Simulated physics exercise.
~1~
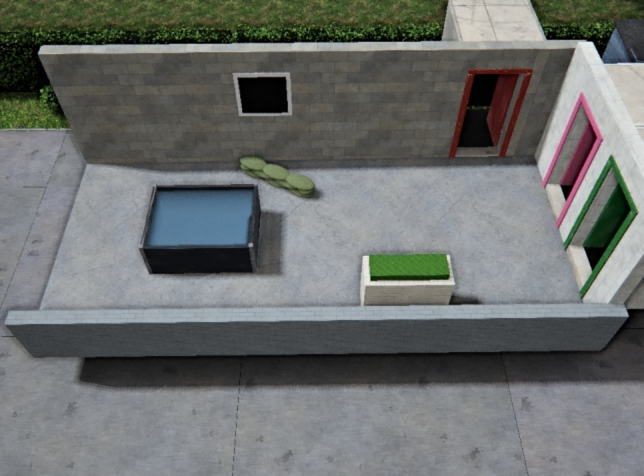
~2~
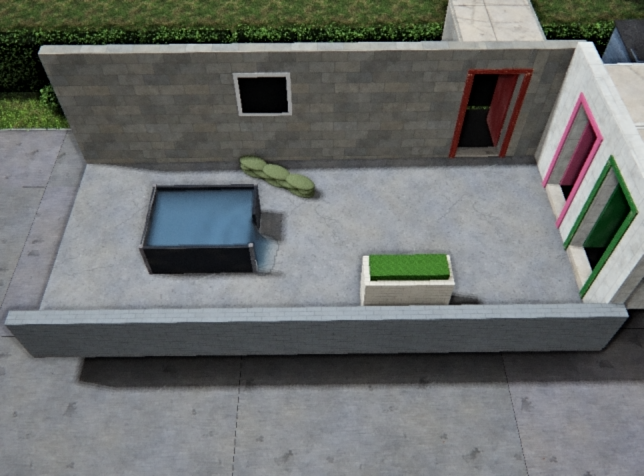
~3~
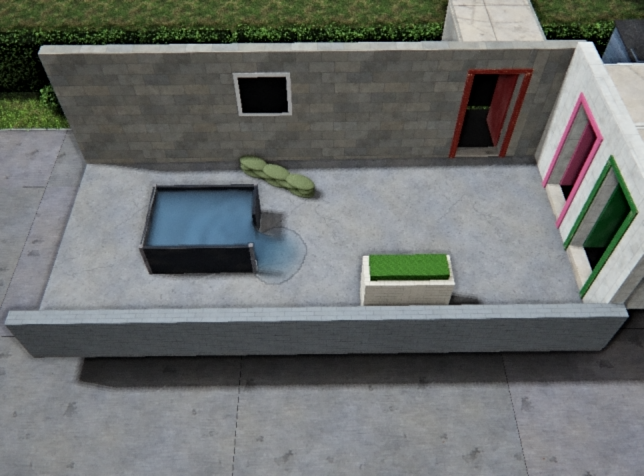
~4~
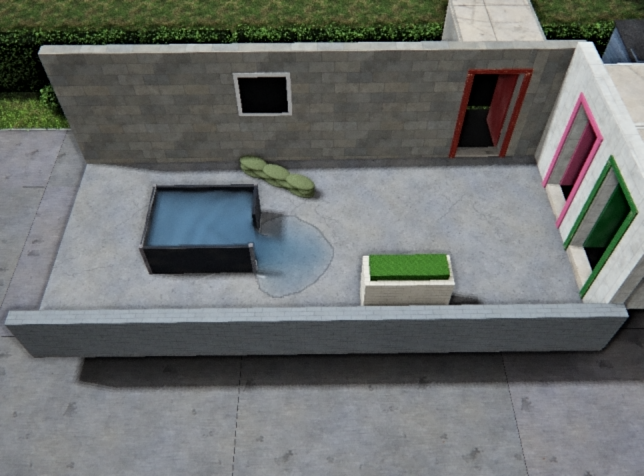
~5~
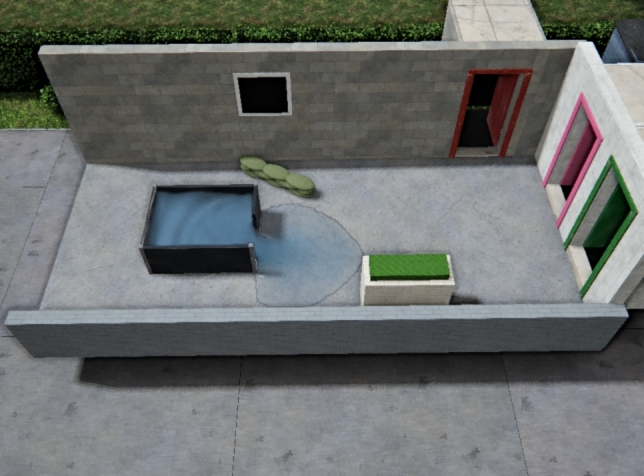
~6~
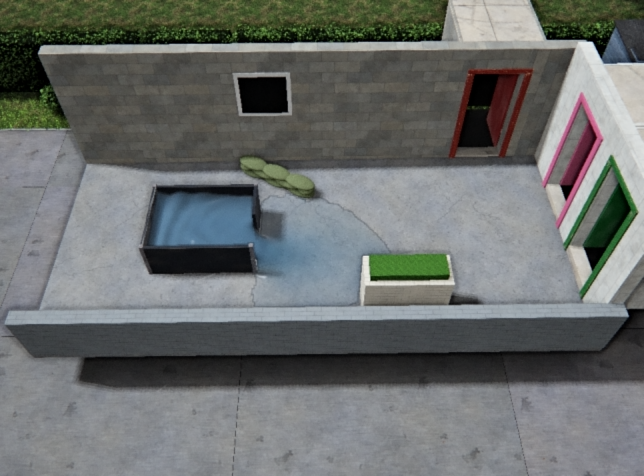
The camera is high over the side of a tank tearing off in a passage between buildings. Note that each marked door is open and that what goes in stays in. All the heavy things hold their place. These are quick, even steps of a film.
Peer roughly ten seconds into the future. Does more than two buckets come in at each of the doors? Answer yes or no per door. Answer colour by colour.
The red door yes, the green door no, the pink door no.
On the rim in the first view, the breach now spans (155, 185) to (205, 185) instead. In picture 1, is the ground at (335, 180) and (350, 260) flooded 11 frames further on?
Well, the first place would be submerged and the second one still bare.
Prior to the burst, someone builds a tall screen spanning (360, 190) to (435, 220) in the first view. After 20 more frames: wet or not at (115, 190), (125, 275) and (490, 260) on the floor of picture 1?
Reading them off in sequence: Spared, spared, swamped.
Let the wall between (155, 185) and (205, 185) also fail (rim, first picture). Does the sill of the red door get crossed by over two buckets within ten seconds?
In that case red door comes in lower.
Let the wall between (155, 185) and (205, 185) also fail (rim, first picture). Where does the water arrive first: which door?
I'd say the door marked red.
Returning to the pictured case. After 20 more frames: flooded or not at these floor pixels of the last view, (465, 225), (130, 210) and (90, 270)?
Lab note, in the order given: Wet through, unwetted, unwetted.
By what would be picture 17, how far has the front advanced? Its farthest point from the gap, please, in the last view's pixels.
The farthest wet point should be near (578, 297).
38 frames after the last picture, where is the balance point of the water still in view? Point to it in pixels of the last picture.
My guess is about (366, 241).
A moment on, water covers 30 % of the floor; the red door not reached, the green door not reached, the pink door not reached.
Next, water covers 50 % of the floor; the red door not reached, the green door wet at the sill, nothing in, the pink door not reached.
Then, water covers 60 % of the floor; the red door under two buckets in, the green door wet at the sill, nothing in, the pink door wet at the sill, nothing in.
Later, water covers 70 % of the floor; the red door over two buckets in, the green door wet at the sill, nothing in, the pink door wet at the sill, nothing in.
In the end, water covers 70 % of the floor; the red door over two buckets in, the green door wet at the sill, nothing in, the pink door wet at the sill, nothing in.
